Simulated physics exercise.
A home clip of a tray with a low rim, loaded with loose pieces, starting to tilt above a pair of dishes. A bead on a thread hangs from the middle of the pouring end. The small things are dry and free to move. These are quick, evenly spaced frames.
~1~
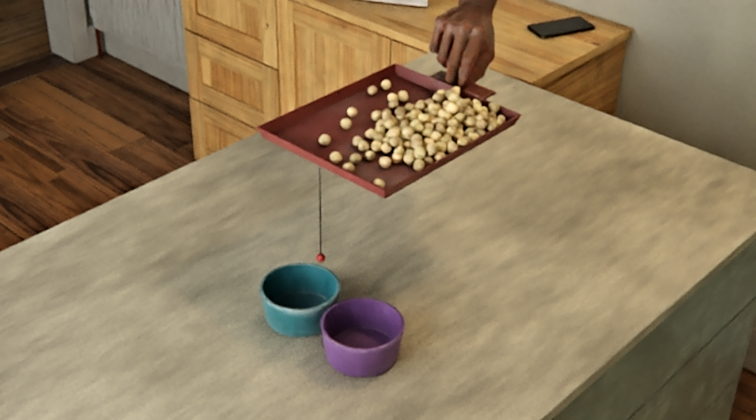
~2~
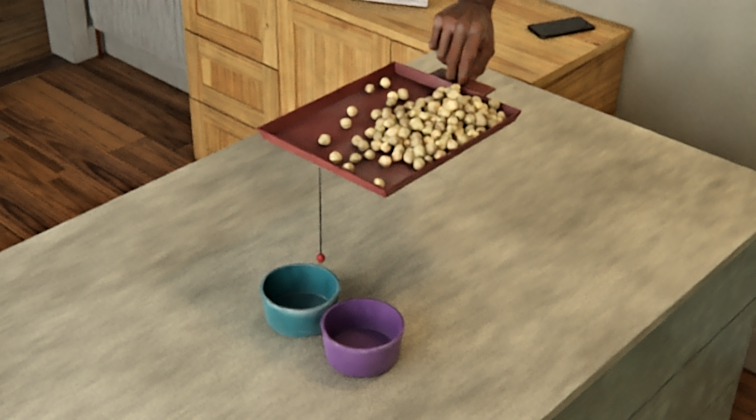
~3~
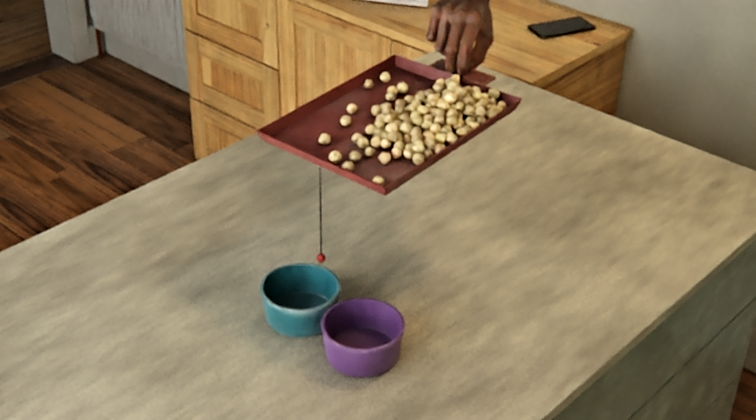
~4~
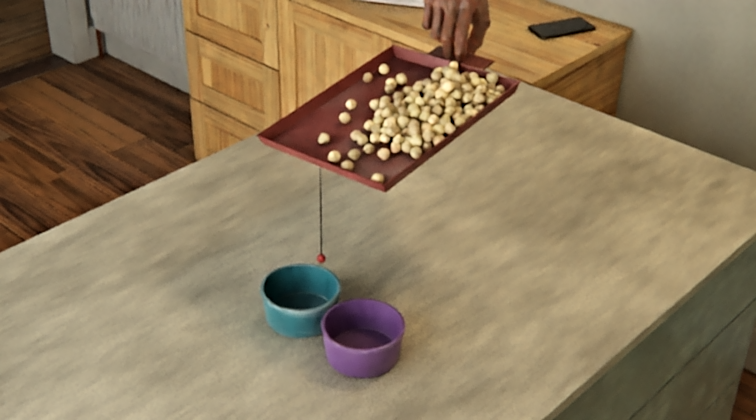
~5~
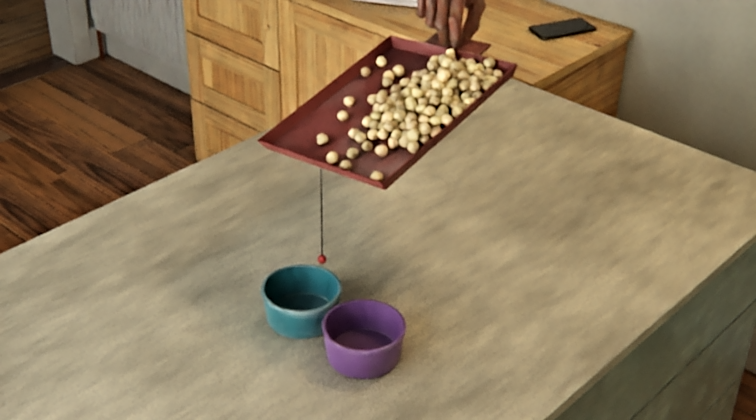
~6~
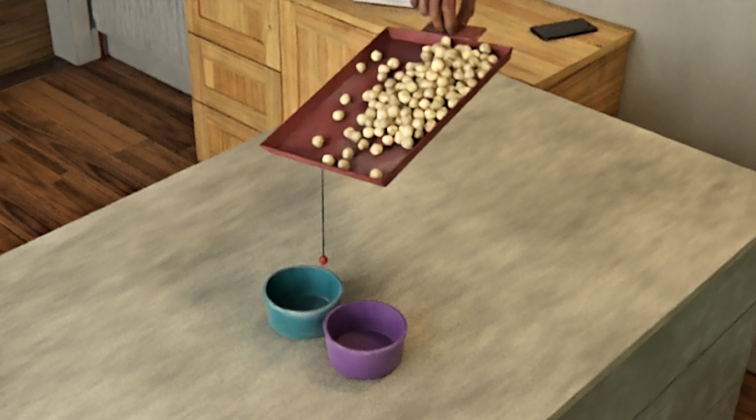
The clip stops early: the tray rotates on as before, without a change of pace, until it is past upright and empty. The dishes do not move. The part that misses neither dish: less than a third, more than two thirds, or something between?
Caught overall: Under a third.
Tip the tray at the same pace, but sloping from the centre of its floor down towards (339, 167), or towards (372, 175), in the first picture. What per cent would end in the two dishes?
In turn 60 and 60 in a hundred.
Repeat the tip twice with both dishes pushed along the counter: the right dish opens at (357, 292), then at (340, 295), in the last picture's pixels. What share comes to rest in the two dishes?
In turn 20 and 30 in a hundred.
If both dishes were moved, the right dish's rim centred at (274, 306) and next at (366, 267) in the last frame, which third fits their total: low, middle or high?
One: Under a third. Two: Below one third.
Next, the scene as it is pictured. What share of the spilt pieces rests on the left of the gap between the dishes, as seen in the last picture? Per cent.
Near 90 %.
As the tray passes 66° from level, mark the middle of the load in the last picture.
Around (275, 164).
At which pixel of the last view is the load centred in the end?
At about (228, 277).
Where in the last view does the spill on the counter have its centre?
Around (224, 275).
Just after the last frame, tray tipped steeply; roughly half on the tray; just a few in the left dish; about a tenth outside both; roughly half in the air.
A moment on, tray tipped past a quarter turn; about a tenth in the left dish; the larger part outside both; about a tenth in the air.
Further on, tray tipped past a quarter turn; about a tenth in the left dish; almost all outside both.
When it is over, tray tipped past a quarter turn; not one in the right dish; about a tenth in the left dish; almost all outside both.
